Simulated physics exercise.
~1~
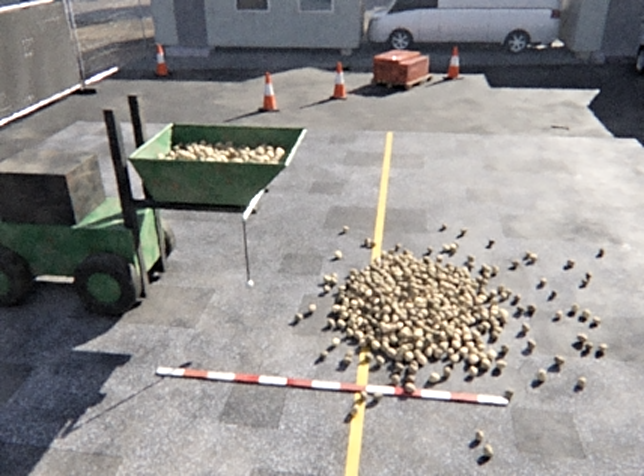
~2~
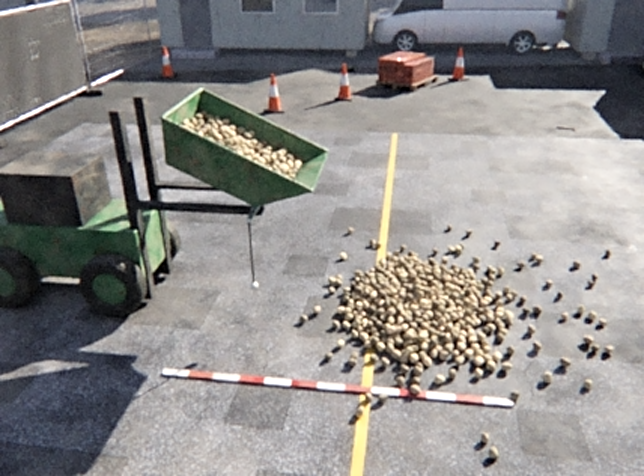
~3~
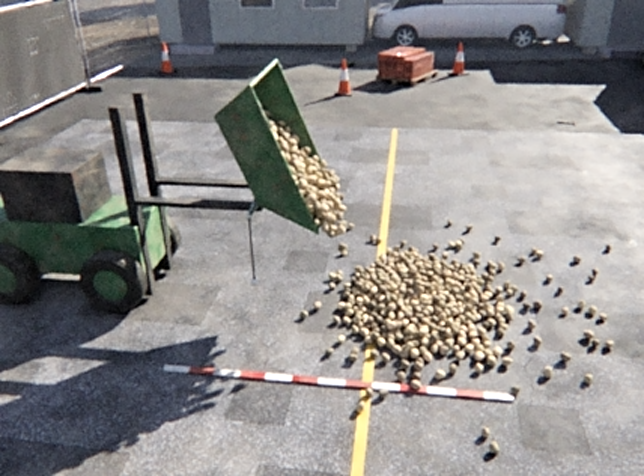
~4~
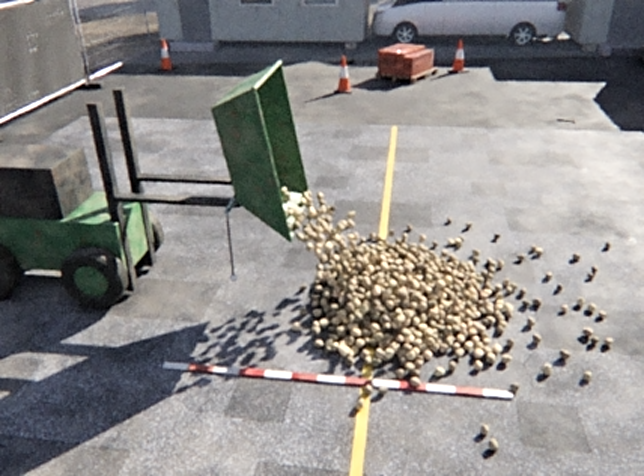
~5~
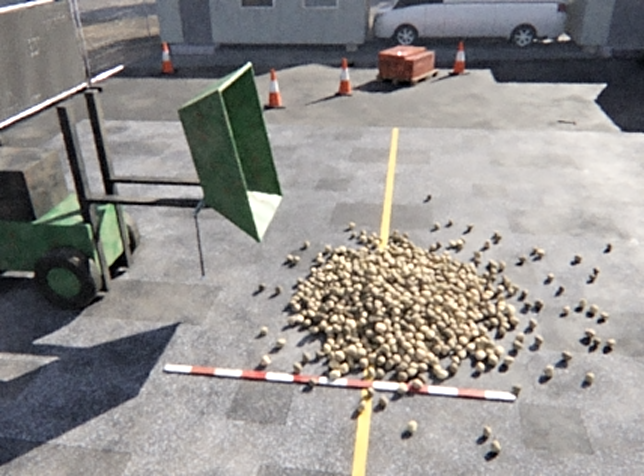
A green forklift tipped its raised skip steeply and poured a load of round, pale stones onto the near side of a loose heap lying across a yellow line, then backed away to the left, leaving the skip empty and the pile bigger.
